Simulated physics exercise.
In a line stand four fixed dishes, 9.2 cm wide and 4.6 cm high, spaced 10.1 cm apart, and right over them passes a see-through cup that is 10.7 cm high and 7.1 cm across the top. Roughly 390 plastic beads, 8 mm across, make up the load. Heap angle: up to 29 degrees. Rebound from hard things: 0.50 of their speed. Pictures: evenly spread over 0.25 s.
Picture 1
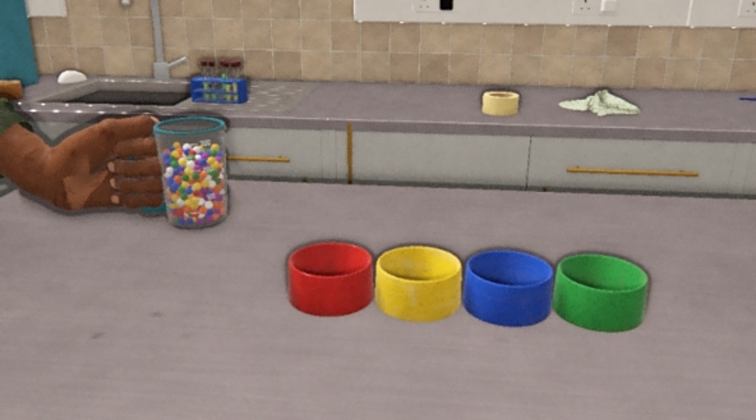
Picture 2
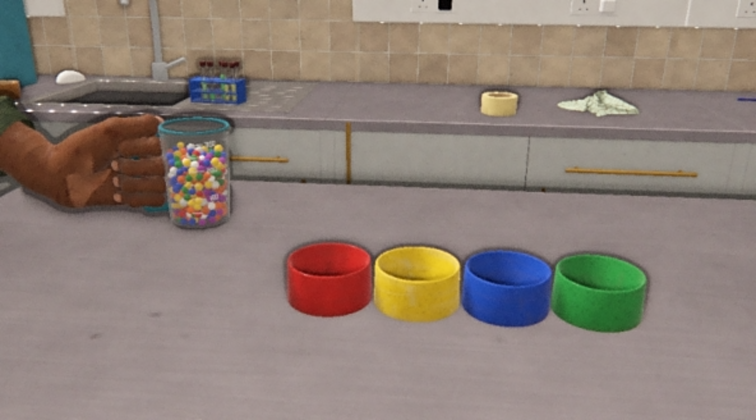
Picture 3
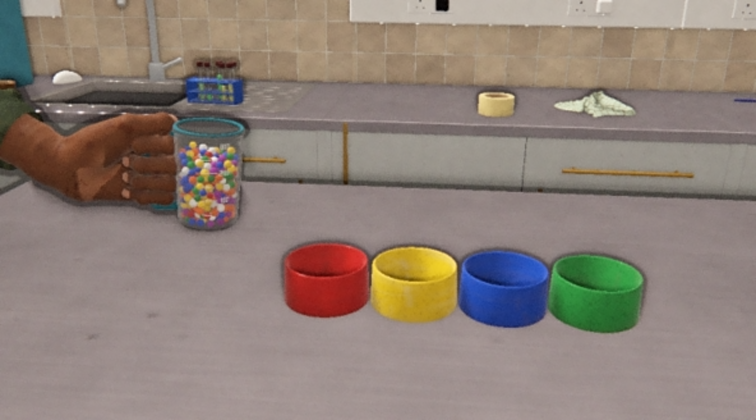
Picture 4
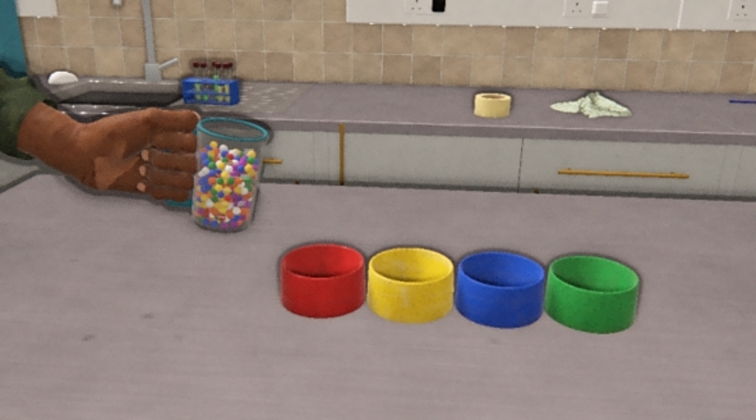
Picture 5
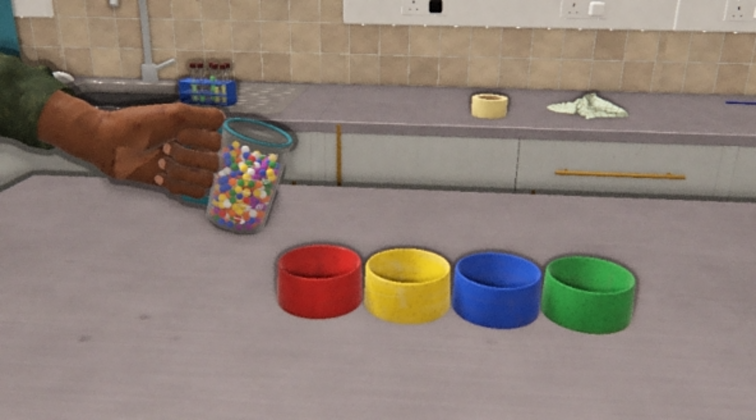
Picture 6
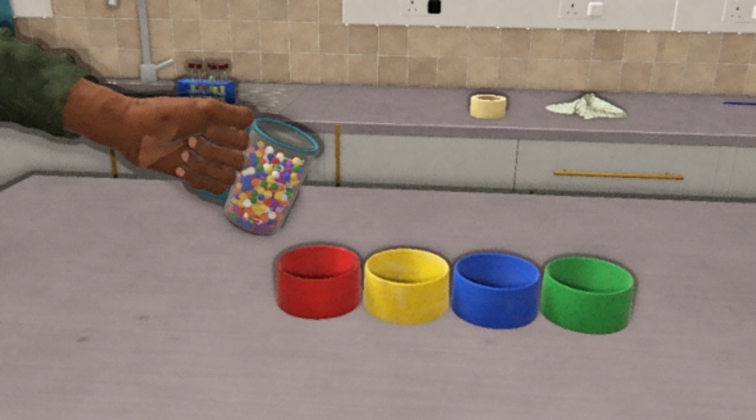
A hand holds a clear cup of multicoloured beads above a grey kitchen worktop, seen from the front and slightly above, with a sink, tape roll and cloth on the counter behind. Red, yellow, blue and green dishes sit in a row from left to right. The hand moves the cup a short way rightward, tilting it increasingly toward the dishes, as the view shifts very slightly.
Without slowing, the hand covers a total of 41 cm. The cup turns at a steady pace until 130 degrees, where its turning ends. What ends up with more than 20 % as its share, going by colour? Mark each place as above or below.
Marks: Red below, blue below, green above, yellow below, counter above.
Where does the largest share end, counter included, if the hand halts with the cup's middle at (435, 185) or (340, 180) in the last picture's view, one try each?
I'd expect blue to win the first try and yellow the second.
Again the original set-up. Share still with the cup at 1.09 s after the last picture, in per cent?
My guess is near 0 per cent.
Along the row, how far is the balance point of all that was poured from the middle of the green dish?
Offset from the dish centre: About 7 cm, right side.
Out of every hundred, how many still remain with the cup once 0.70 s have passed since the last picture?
About 75 per cent.
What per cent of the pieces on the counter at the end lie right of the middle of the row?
The answer is some 100 per cent.
Then, 0.42 s after the last picture, tilt 74 degrees; cup holds 100 %.
Then, 0.70 s after the last picture, tilt 109 degrees; cup holds 75 %, green 5 %.
Then, 1.09 s after the last picture, tilt 130 degrees; cup holds 0 %, green 60 %.
In the end, red 0 %, blue 0 %, green 60 %, yellow 0 %, counter 40 %.
